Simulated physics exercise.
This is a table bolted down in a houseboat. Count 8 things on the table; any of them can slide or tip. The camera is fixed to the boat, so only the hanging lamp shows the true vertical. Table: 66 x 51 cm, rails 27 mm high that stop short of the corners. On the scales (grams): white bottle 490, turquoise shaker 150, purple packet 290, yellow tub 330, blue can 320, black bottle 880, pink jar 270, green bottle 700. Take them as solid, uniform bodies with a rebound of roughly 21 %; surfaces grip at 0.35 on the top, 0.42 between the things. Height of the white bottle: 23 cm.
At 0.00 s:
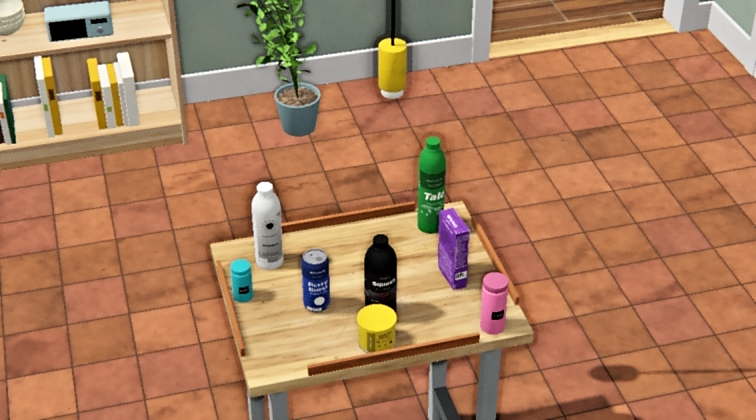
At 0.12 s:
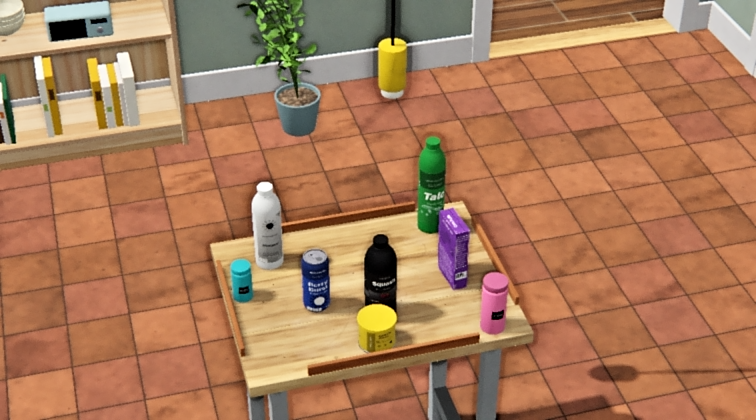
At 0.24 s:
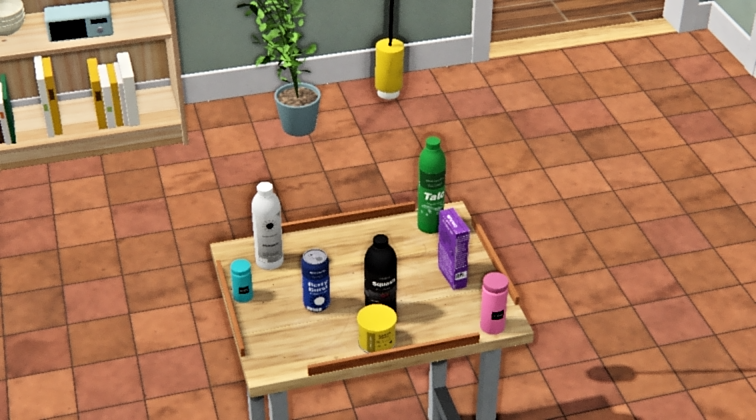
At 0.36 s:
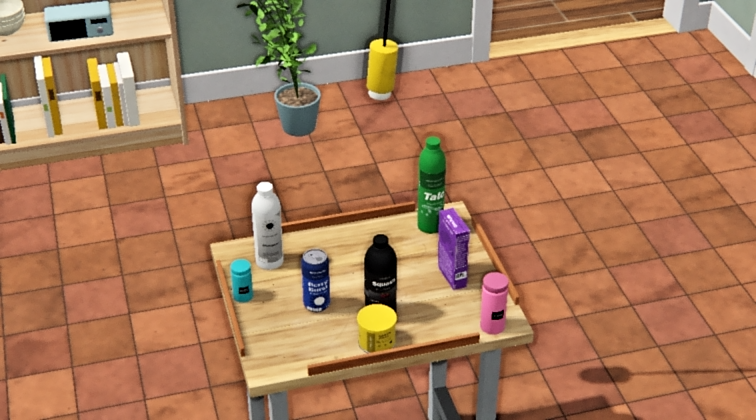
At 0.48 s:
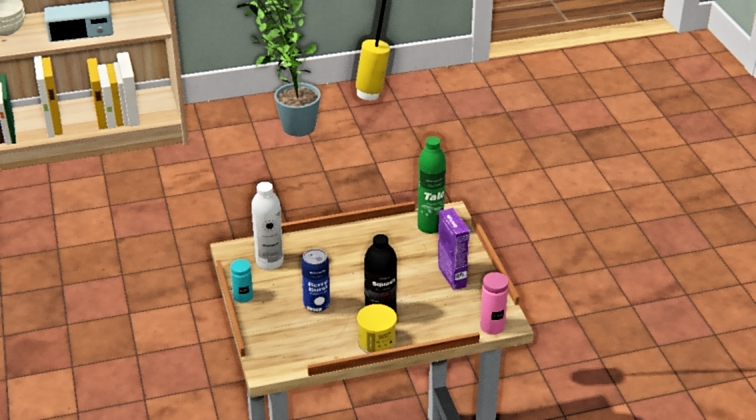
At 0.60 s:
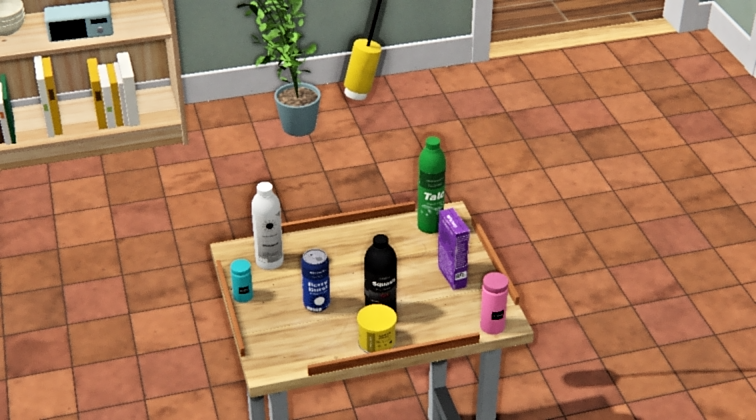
A table holding eight containers stays still while a yellow hanging lamp swings slowly left.
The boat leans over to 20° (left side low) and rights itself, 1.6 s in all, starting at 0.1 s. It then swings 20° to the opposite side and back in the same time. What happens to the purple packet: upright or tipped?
The purple packet falls over.
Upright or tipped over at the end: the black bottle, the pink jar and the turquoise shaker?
The black bottle stays upright; the pink jar keeps standing; the turquoise shaker keeps standing.
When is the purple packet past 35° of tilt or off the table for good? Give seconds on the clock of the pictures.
At about 0.9 s.
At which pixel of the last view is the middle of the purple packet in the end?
Around (399, 281).
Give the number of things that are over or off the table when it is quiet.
In all, 3.
After 1.10 s, boat heeled 17°, left side down; purple packet on its side near (407, 276); green bottle tipped 34° from how it sat; white bottle tipped 10° from how it sat.
After 1.30 s, boat heeled 10°, left side down; purple packet on its side near (398, 282); green bottle on its side; white bottle tipped 46° from how it sat.
After 1.60 s, boat heeled 1°, left side down; white bottle now off the table; purple packet on its side near (398, 282); green bottle on its side.
After 2.00 s, boat heeled 6°, right side down; purple packet on its side near (398, 282); green bottle on its side; black bottle slid 5 cm.
At rest (3.8 s), off the table and tipped over, white bottle; tipped over on the table, purple packet and green bottle; not toppled but over 5 cm from the start, black bottle; the other 4 in place, give or take 5 cm. Seen from the same camera at the end, purple packet near (400, 281).
